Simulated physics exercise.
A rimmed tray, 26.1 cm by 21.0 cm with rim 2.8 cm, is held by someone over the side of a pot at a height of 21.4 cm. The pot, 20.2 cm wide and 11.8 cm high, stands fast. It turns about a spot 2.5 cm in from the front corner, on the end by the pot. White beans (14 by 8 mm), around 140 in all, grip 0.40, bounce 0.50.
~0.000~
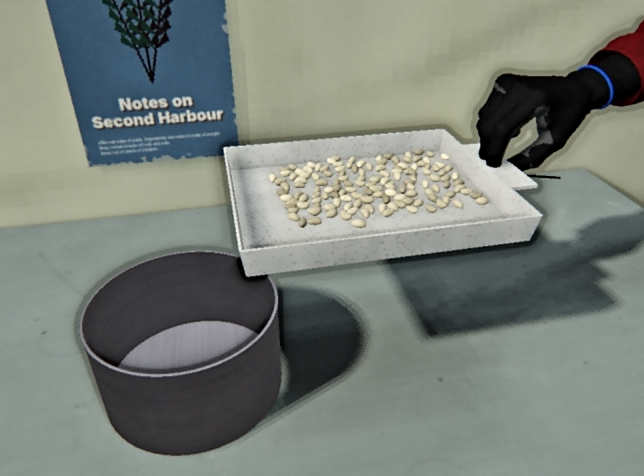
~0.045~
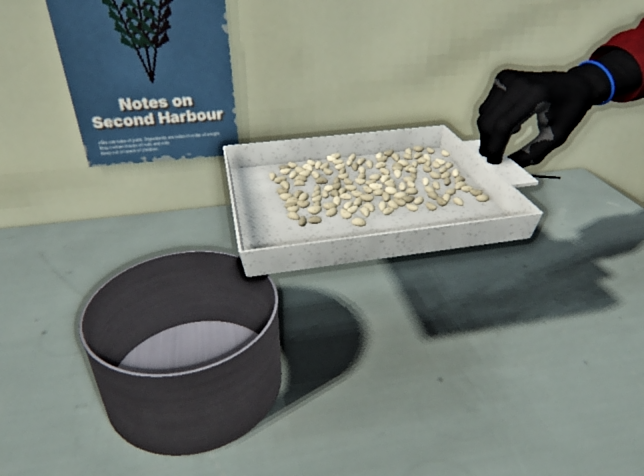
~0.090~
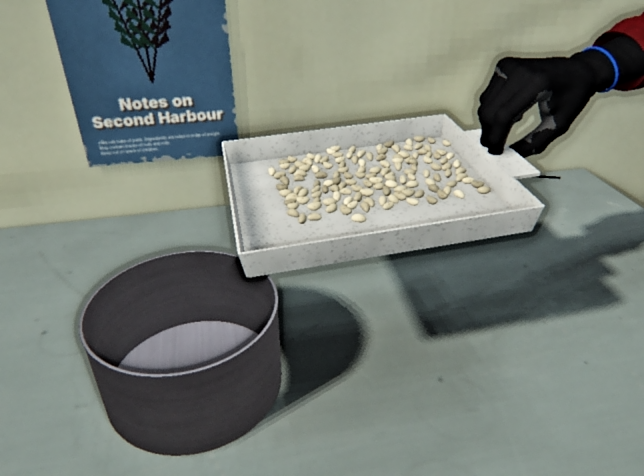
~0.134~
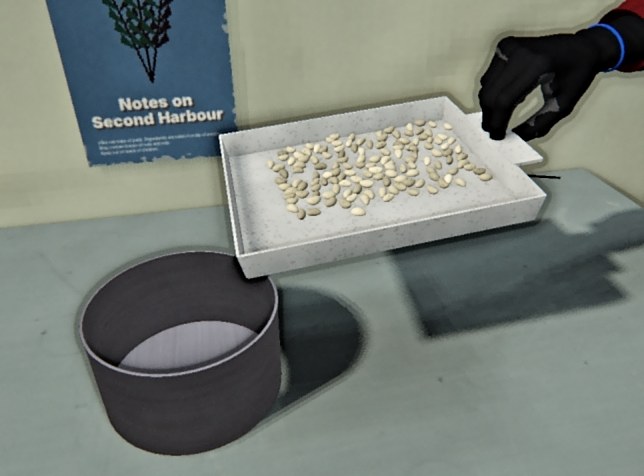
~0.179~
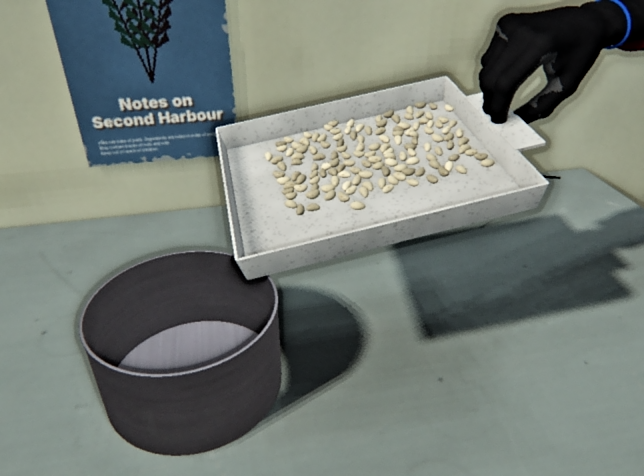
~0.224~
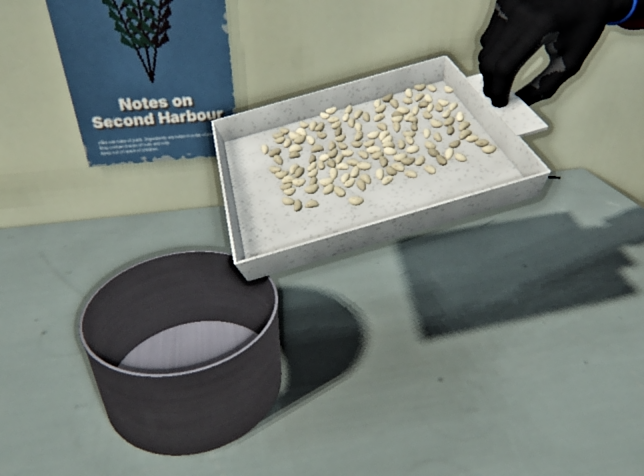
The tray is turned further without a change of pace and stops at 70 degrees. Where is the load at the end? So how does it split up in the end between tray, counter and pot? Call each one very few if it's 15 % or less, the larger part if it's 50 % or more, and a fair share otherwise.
I'd say tray a fair share, counter the larger part, pot very few.
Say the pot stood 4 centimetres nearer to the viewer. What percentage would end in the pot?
Close to 35 per cent, then.
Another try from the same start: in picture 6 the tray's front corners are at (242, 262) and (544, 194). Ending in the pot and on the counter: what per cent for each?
You'd end with pot at 0 and counter at 40.
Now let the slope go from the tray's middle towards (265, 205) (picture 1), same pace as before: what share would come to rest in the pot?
My guess is roughly 20 percent.
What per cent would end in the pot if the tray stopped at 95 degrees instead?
That would be around 0 percent.
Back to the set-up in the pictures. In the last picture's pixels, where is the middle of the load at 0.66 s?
By then the middle of the load sits around (253, 234).
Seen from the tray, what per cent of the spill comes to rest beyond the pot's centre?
About 70 per cent.
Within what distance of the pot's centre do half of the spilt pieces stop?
That comes to near 20 cm.
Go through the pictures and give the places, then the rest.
Tray tilt 0 degrees, front corners at (245, 248) and (535, 214); middle of the pieces at (371, 186); pot at (182, 304), in the first frame.
Tray tilt 1 degrees, front corners at (245, 249) and (536, 211); middle of the pieces at (371, 183), in the second frame.
Tray tilt 3 degrees, front corners at (244, 250) and (537, 204), lowest corner left front; middle of the pieces at (371, 177), in the third frame.
Tray tilt 8 degrees, front corners at (242, 253) and (539, 193), lowest corner left front; middle of the pieces at (371, 166), in the fourth frame.
Tray tilt 12 degrees, front corners at (241, 256) and (541, 181), lowest corner left front; middle of the pieces at (370, 155), in the fifth frame.
Tray tilt 17 degrees, front corners at (239, 259) and (543, 170), lowest corner left front; middle of the pieces at (369, 144); pot at (182, 304). Its pace works out near 105 degrees a second, in the sixth frame.
Then, at 0.48 s, tilt 43 degrees; the tray holds 100 %, the pot 0 %.
After 0.66 s, tilt 62 degrees; the tray holds 100 %, the pot 0 %.
After 0.95 s, tilt 70 degrees; the tray holds 45 %, the pot 0 %.
At rest (2.5 s), tray 40 %, counter 60 %, pot 0 %.
